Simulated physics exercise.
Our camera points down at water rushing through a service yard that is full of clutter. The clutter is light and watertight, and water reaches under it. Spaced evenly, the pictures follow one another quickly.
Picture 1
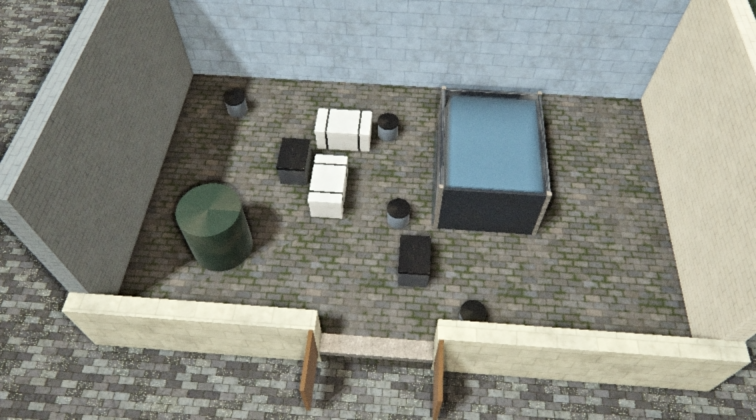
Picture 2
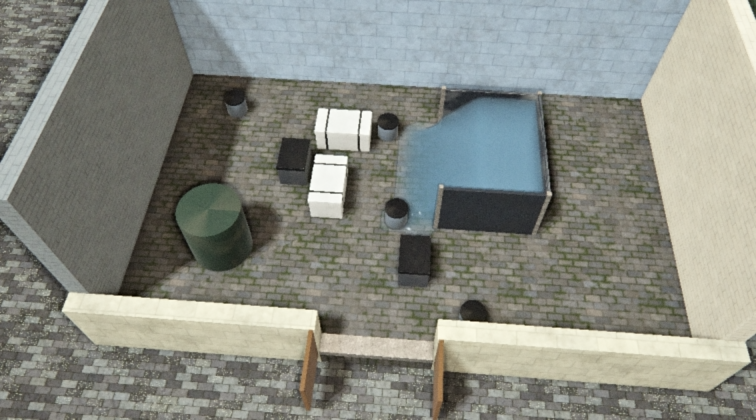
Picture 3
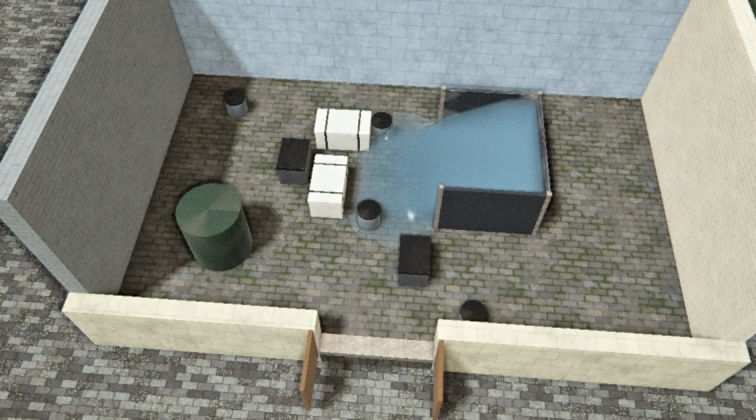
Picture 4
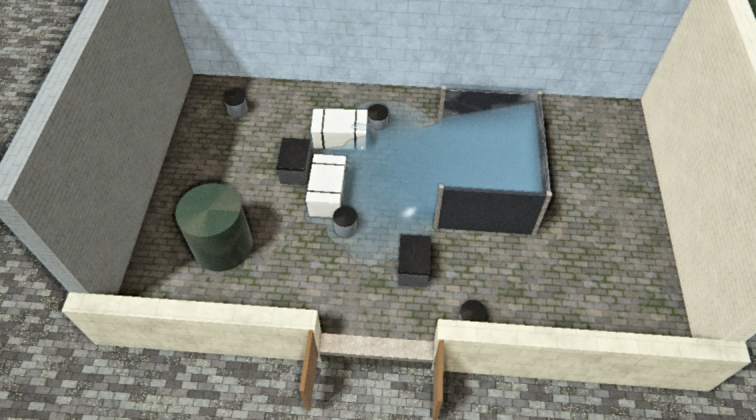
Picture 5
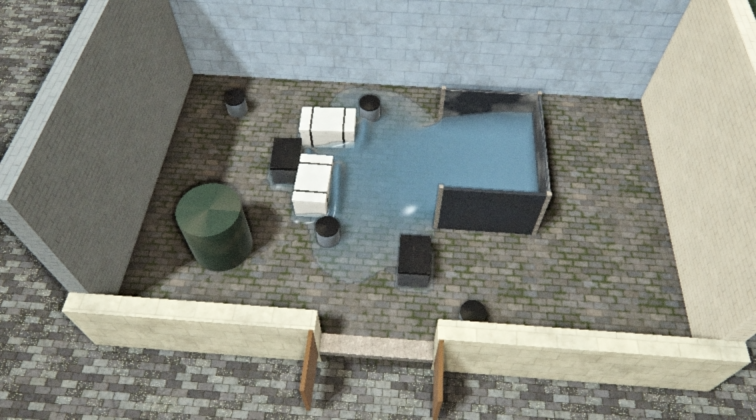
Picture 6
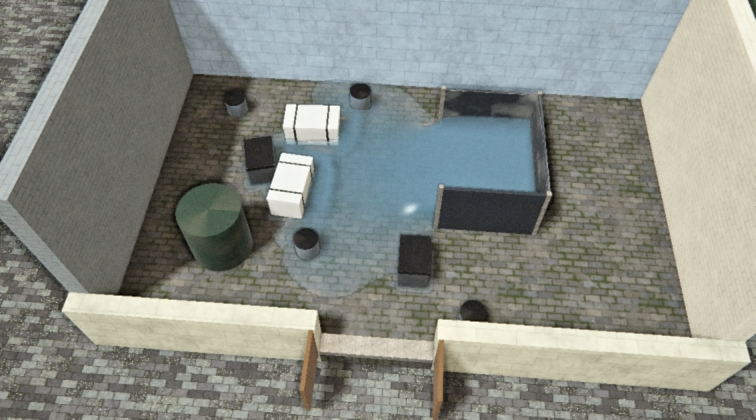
Blue water pours from the open left side of a dark-walled tank at the right of a walled, cobbled service yard, seen from a high, still camera. White strapped crates, black boxes and small dark-topped pails stand about, with a green drum at left. The water spreads leftward, carrying one pail down-left and another up-left, then pushes both white crates and a black box left.
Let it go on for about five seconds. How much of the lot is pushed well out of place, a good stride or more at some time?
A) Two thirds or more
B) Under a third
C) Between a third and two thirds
Option A: Two thirds or more.
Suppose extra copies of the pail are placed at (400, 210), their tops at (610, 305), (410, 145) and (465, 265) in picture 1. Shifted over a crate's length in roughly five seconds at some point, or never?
The answers, in order, are remains nearby, displaced a stride and remains nearby.
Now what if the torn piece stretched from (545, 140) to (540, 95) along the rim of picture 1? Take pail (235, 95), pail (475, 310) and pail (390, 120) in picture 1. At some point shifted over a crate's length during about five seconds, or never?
Travels that far, travels that far, travels that far.
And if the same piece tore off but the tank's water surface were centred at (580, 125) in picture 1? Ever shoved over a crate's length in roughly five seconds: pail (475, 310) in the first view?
Lab note for this piece: Stayed below that mark.
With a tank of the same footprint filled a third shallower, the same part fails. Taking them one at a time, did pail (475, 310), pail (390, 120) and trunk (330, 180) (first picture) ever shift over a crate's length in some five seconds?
Taking each in turn, the answer is came up short, did it, did it.
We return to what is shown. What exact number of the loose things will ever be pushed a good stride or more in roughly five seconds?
Count: 6.
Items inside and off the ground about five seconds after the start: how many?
Result - 6.
A moment on, 5 of 8 are well off their spots; 2 afloat.
Next, 6 of 8 are well off their spots; 6 afloat.
Later, 6 of 8 are well off their spots; 6 afloat.
In the end, 6 of 8 are well off their spots, and 6 have been at some point; 6 afloat.
